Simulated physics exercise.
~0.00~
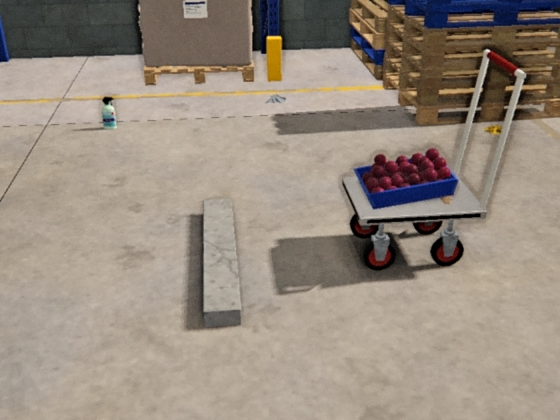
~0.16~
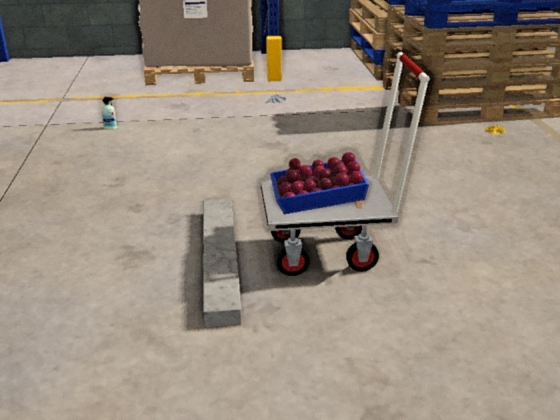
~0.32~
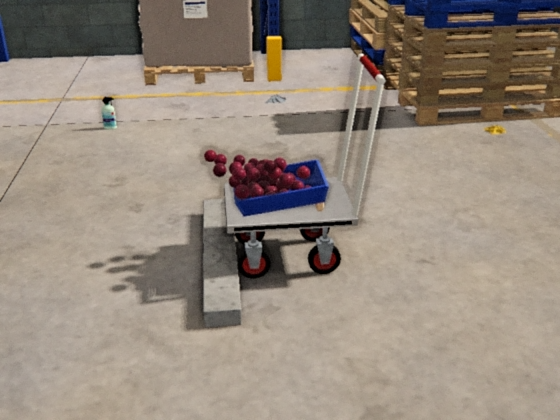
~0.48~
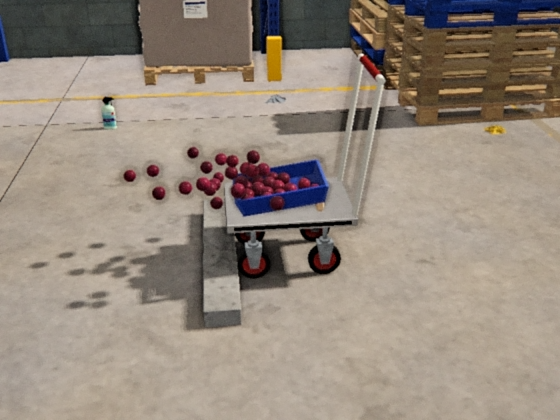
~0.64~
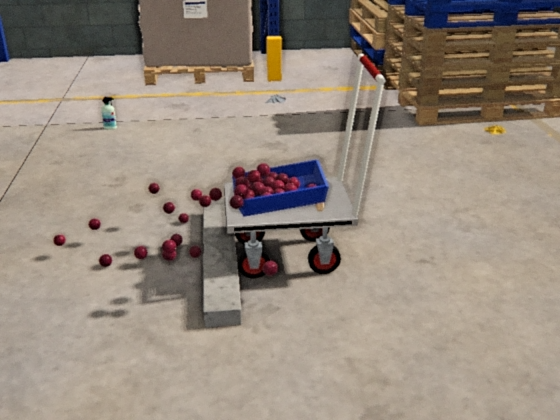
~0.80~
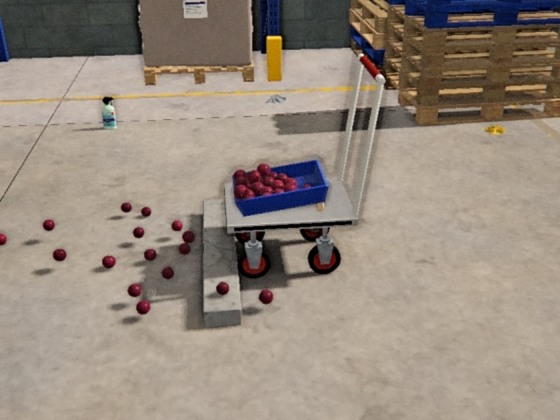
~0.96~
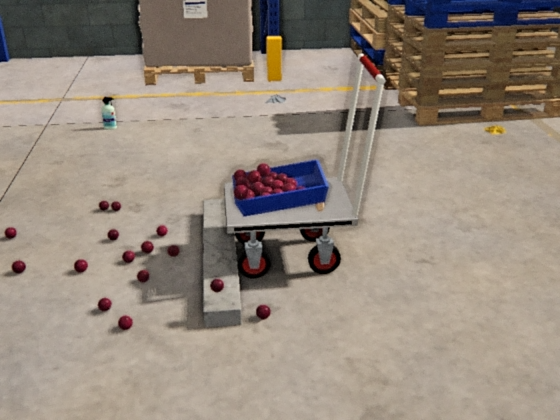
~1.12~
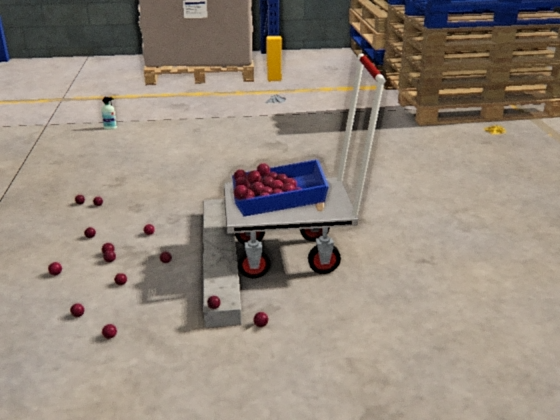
A trolley stops at a kerb and many red onions spill left from its blue tub.
